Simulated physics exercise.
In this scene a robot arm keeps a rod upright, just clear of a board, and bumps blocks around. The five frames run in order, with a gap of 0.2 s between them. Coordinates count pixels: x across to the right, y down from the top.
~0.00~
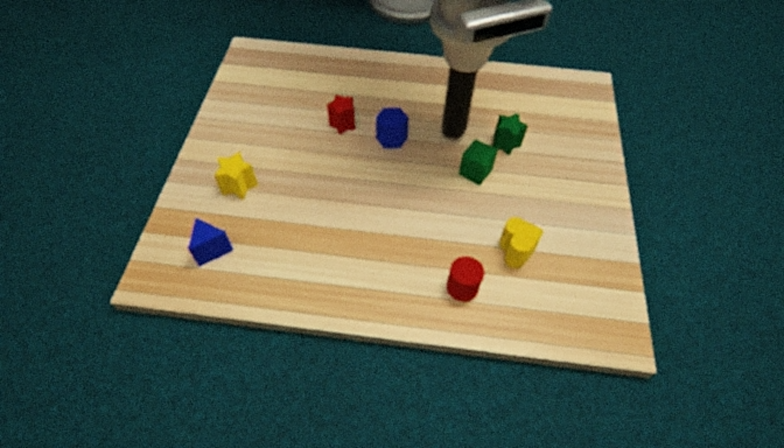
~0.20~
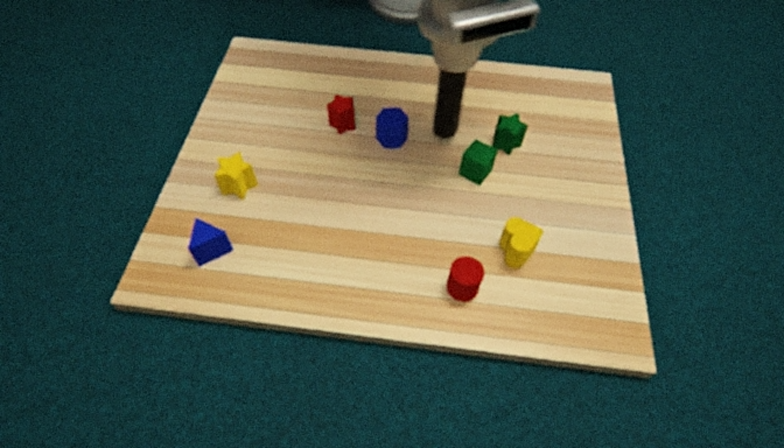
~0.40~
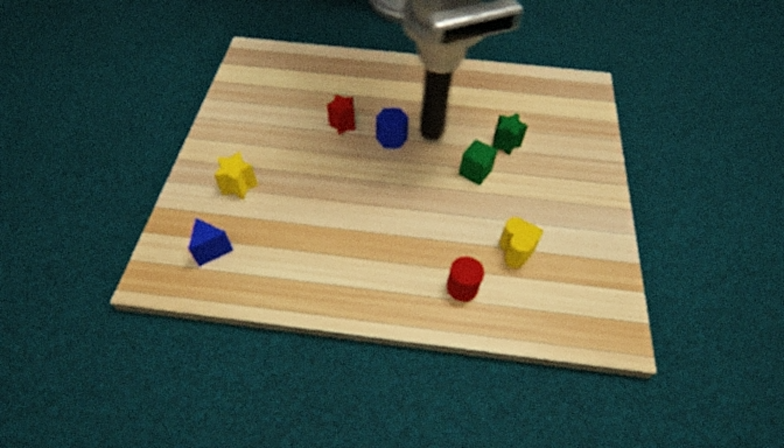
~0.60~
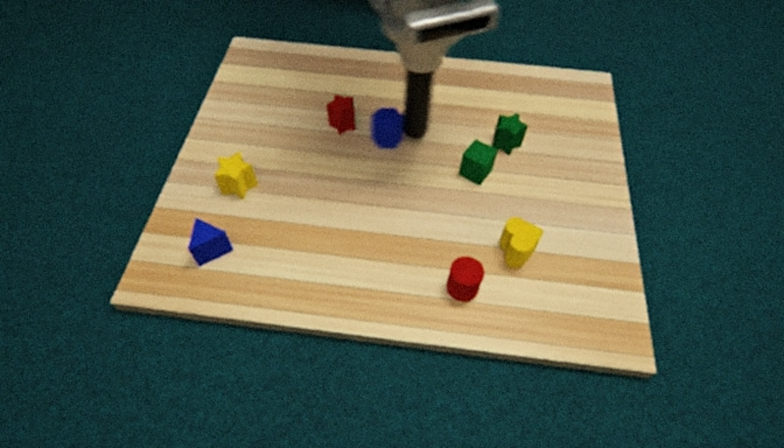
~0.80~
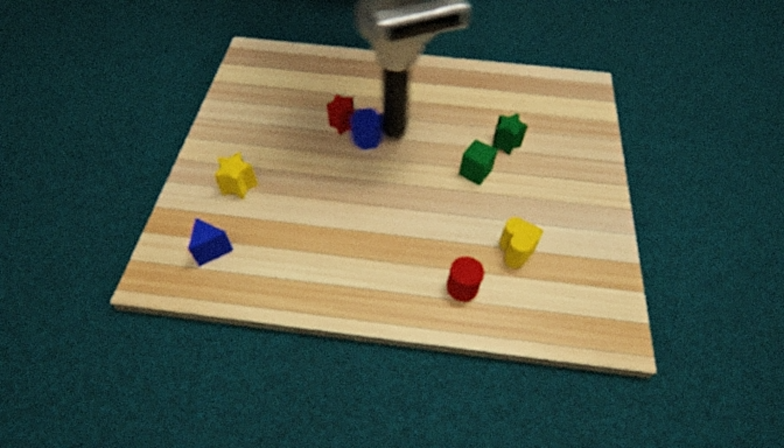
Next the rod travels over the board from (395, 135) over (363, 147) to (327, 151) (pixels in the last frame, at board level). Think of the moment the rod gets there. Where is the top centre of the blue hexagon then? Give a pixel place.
It will end up at (303, 116).
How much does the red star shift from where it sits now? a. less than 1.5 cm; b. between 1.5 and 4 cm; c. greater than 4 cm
Answer: A.
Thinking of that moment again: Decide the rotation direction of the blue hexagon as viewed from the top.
It goes round the way clock hands do.
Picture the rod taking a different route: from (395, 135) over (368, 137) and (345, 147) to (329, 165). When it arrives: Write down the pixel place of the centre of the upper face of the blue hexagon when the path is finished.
Expect it around (298, 139).
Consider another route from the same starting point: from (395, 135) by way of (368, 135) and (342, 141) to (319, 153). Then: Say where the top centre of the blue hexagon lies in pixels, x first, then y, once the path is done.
It should be at (295, 147) by then.
The first path, step by step. Halfway along, rod (363, 141); red star (338, 102), turned 20° clockwise; blue hexagon (335, 121), turned 45° clockwise.
At the end, rod (326, 145); red star (337, 101), turned 35° clockwise; blue hexagon (303, 116), turned 95° clockwise.
